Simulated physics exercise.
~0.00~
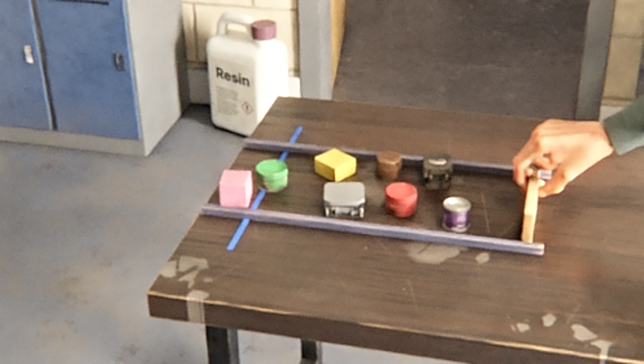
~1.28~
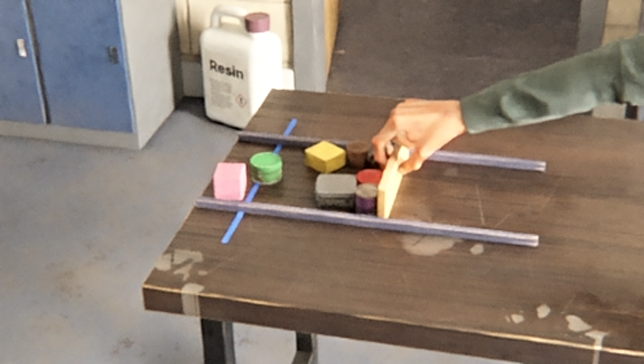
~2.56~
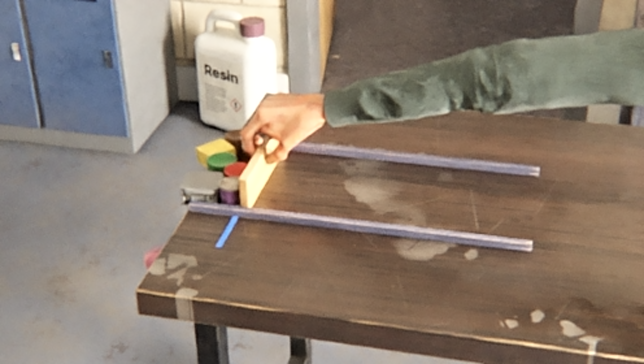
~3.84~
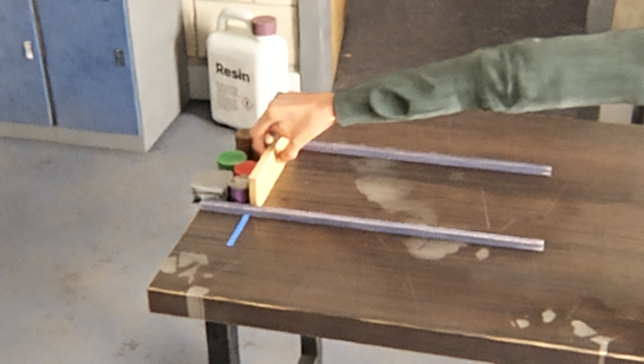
A hand slides a board left, pushing small objects together until two blocks drop off the table.
